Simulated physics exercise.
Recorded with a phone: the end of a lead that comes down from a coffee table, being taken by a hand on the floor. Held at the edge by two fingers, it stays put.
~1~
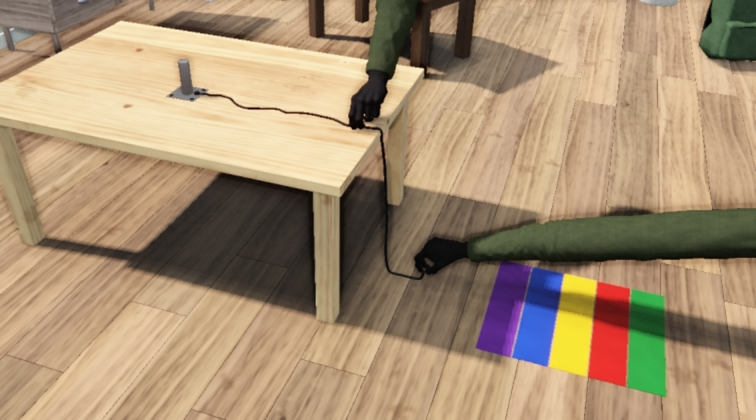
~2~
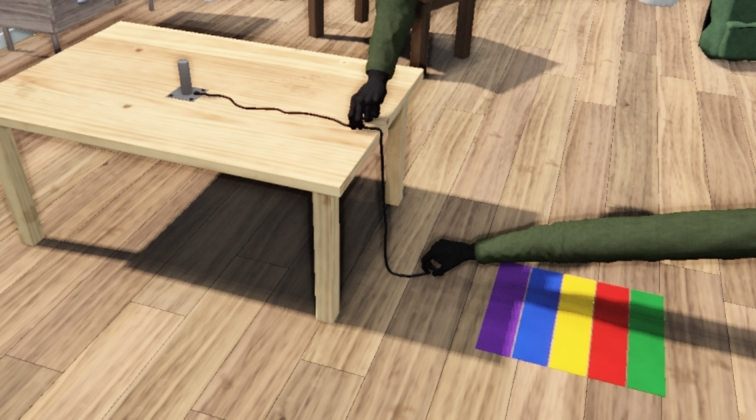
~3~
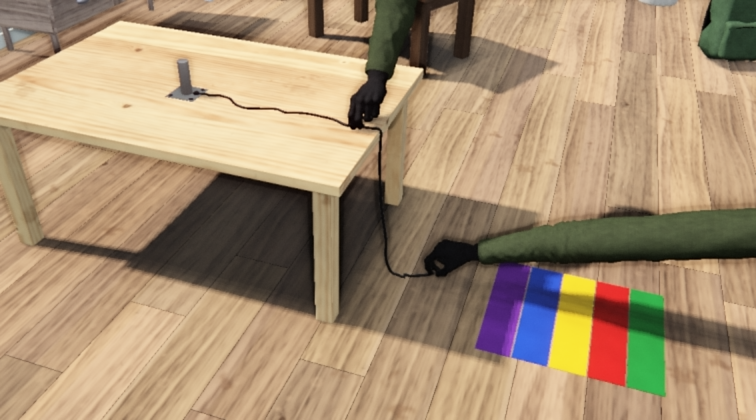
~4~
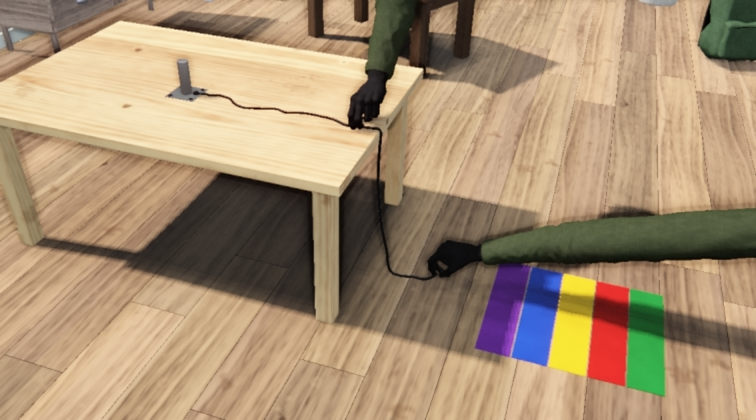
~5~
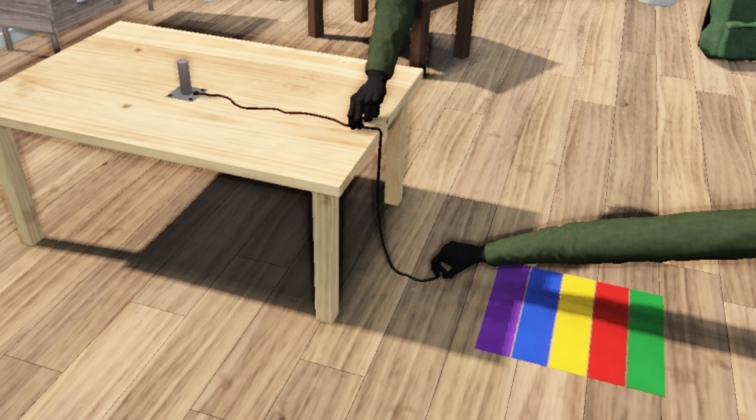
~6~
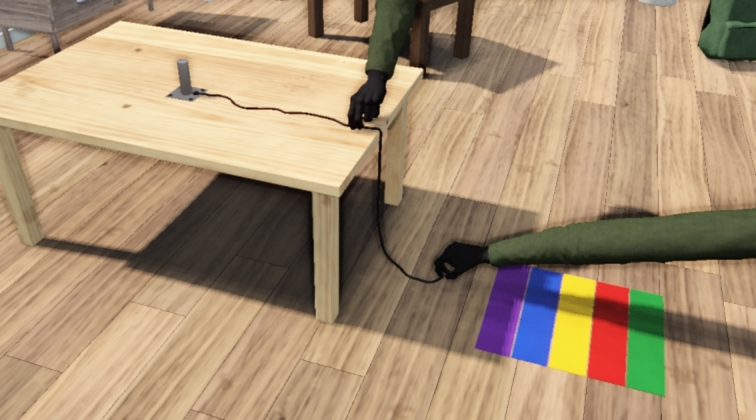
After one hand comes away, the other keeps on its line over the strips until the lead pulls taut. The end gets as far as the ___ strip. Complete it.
The end gets as far as the blue strip.
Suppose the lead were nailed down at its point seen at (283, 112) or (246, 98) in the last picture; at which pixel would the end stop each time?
Respectively (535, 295) and (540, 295).
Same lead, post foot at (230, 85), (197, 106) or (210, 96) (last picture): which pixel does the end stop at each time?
In pixels, the answers are (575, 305), (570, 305) and (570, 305).
A little later, end near (489, 286); short of the strips.
Next, end near (522, 293); over purple.
When it is tight, end near (542, 298); over blue. It gets as far as the blue strip.
